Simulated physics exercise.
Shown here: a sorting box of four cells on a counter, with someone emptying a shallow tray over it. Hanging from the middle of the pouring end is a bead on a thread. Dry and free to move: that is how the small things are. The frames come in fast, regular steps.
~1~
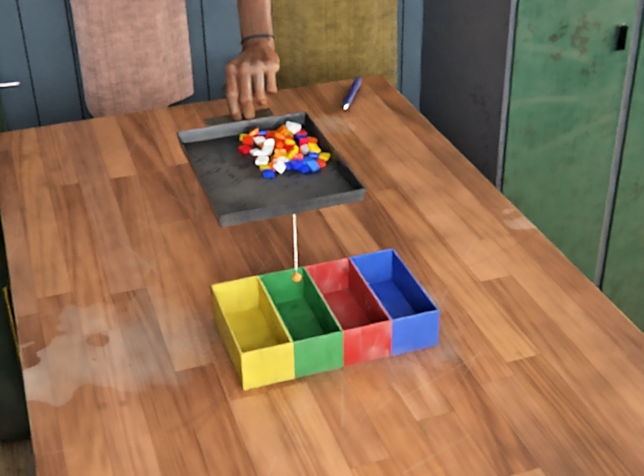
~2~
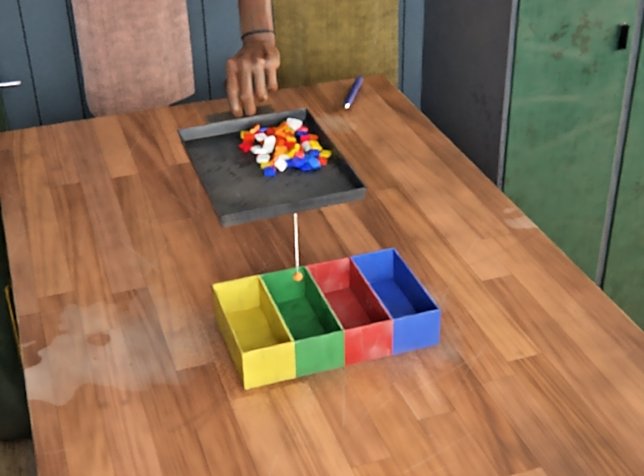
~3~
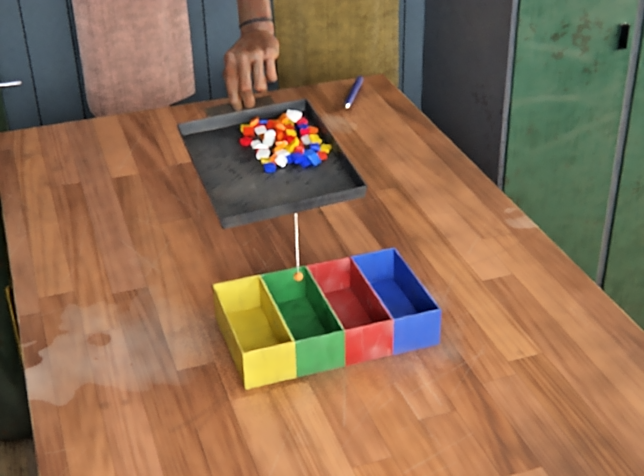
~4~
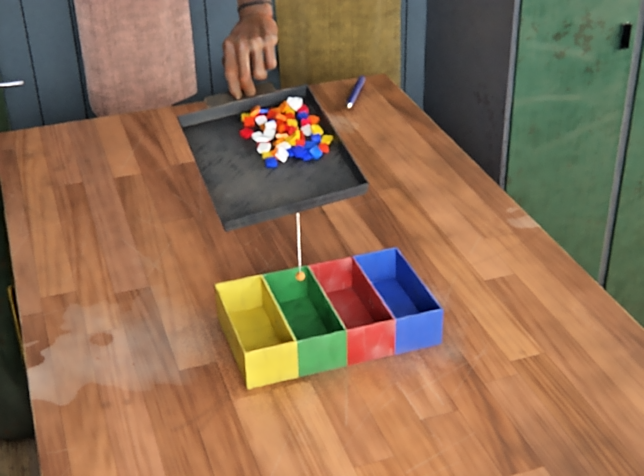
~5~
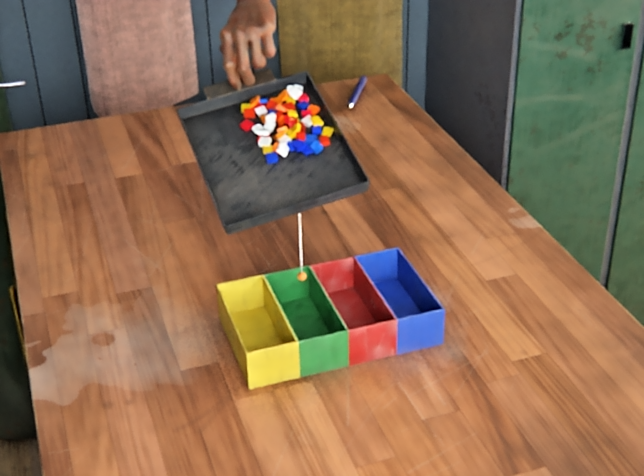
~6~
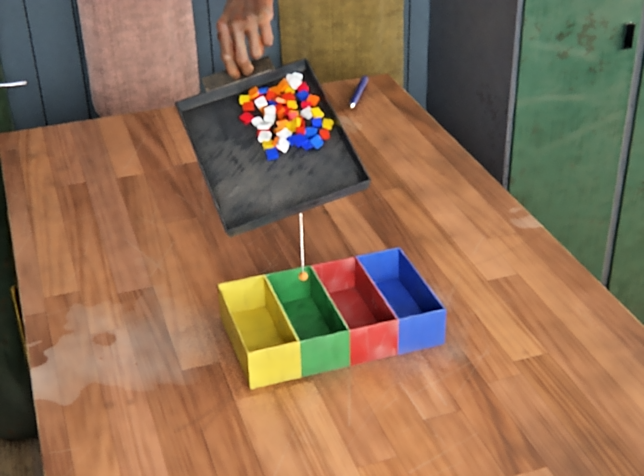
Hand raising the back of a dark tray of colourful small pieces, tilting it above a yellow, green, red and blue box.
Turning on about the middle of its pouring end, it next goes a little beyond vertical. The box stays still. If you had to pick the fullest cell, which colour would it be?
It would be yellow.
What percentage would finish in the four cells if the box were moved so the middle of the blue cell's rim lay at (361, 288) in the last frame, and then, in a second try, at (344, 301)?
Roughly 100 per cent, then roughly 100 per cent.
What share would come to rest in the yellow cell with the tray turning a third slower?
I'd say 80 percent or thereabouts.
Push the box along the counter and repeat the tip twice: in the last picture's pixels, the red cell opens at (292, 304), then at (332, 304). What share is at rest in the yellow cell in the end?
First placement: Some 10 %; second placement: Some 70 %.
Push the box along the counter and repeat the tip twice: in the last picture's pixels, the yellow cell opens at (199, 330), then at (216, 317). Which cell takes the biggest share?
Green; green.
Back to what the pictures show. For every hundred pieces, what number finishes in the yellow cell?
Roughly 80 %.
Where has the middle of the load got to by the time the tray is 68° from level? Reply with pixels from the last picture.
Load centre: Approx. (242, 235).
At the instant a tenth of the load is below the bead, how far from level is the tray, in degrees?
About 70°.
Soon, tray tipped steeply; about two thirds on the tray; a stray few in the yellow cell; about a third falling or outside the box.
A while on, tray tipped past a quarter turn; a small part on the tray; about two thirds in the yellow cell; about a third falling or outside the box.
Towards the end, tray tipped past a quarter turn; most in the yellow cell; about a quarter falling or outside the box.
Finally, tray tipped past a quarter turn; most in the yellow cell; none in the green cell; none in the red cell; none in the blue cell; about a quarter outside the box.
